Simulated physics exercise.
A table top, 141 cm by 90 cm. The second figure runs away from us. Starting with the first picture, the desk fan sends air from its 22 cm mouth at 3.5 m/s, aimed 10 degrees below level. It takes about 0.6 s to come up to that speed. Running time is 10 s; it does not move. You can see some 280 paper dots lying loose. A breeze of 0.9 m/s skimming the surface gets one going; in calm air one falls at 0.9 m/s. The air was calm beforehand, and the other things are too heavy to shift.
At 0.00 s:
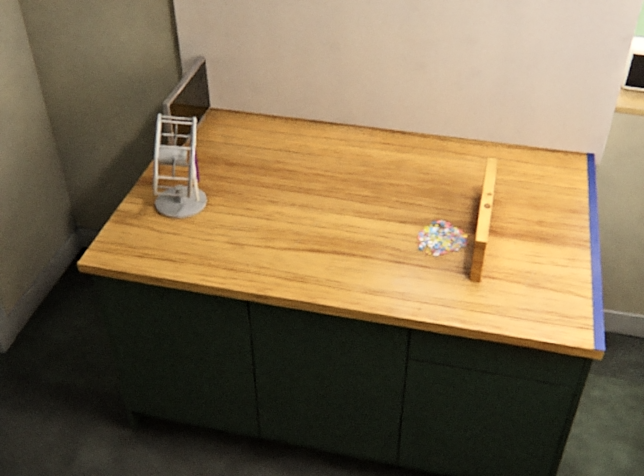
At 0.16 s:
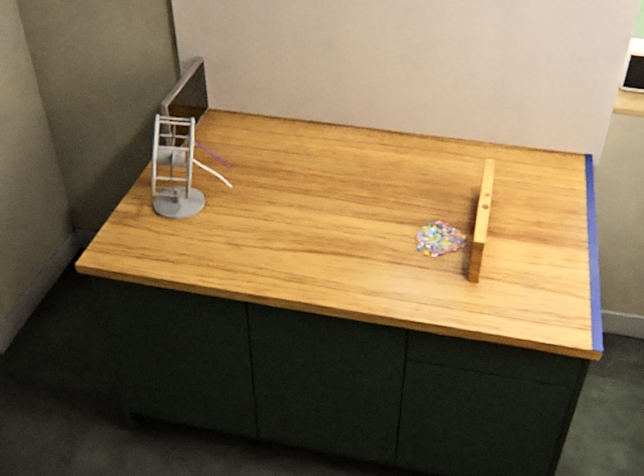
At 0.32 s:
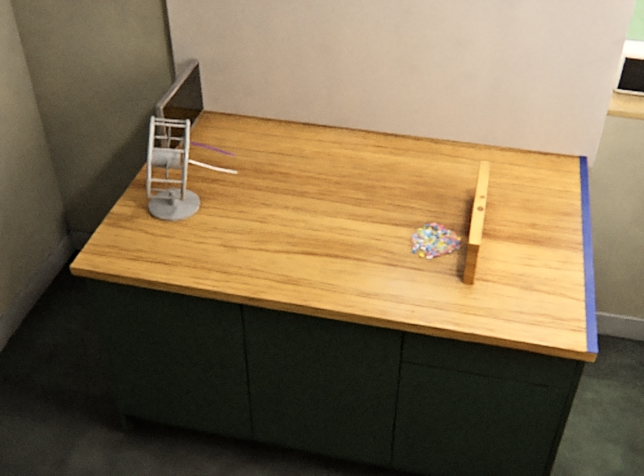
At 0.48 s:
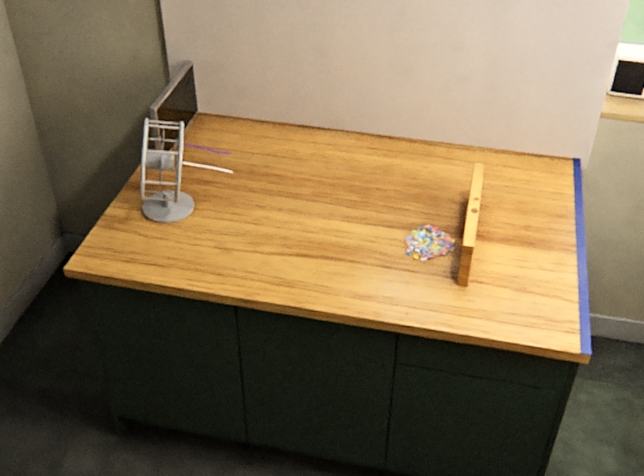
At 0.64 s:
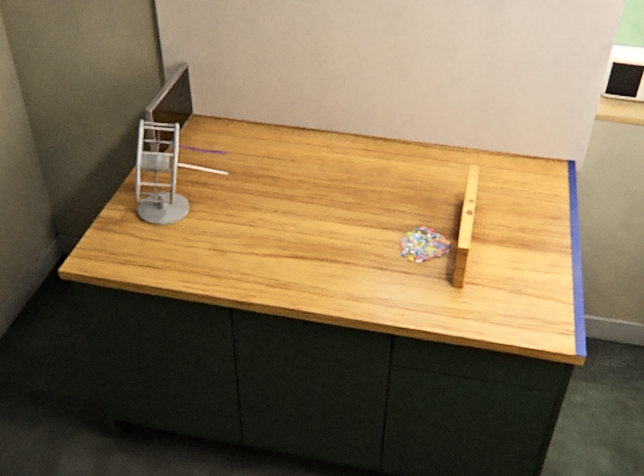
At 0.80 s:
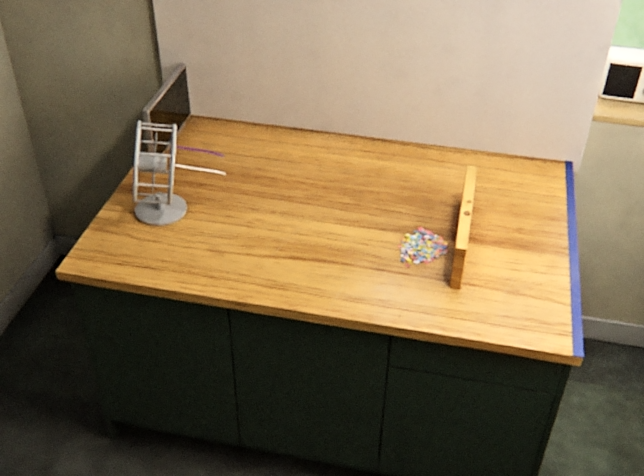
Wooden table top with a grey fan's ribbons lifting and streaming right, then a few paper dots shifting slightly beside a board.
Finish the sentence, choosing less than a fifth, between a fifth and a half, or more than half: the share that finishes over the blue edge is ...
The share that finishes over the blue edge is less than a fifth.
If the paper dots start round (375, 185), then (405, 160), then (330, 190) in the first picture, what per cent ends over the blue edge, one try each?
In turn: 100 per cent, 100 per cent, 90 per cent.
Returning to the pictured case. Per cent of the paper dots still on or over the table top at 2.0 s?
Roughly 5 per cent.
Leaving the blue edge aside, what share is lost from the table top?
About 100 per cent of them.
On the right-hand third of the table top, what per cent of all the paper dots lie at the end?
Something close to 3 % ends up there.
After 2.0 s, 0 % are over the blue edge; 89 % have settled or left.
After 3.2 s, 0 % are over the blue edge; 98 % have settled or left.
After 5.5 s, 0 % are over the blue edge; 98 % have settled or left.
After 10.0 s, at the end, 0 % are over the blue edge.
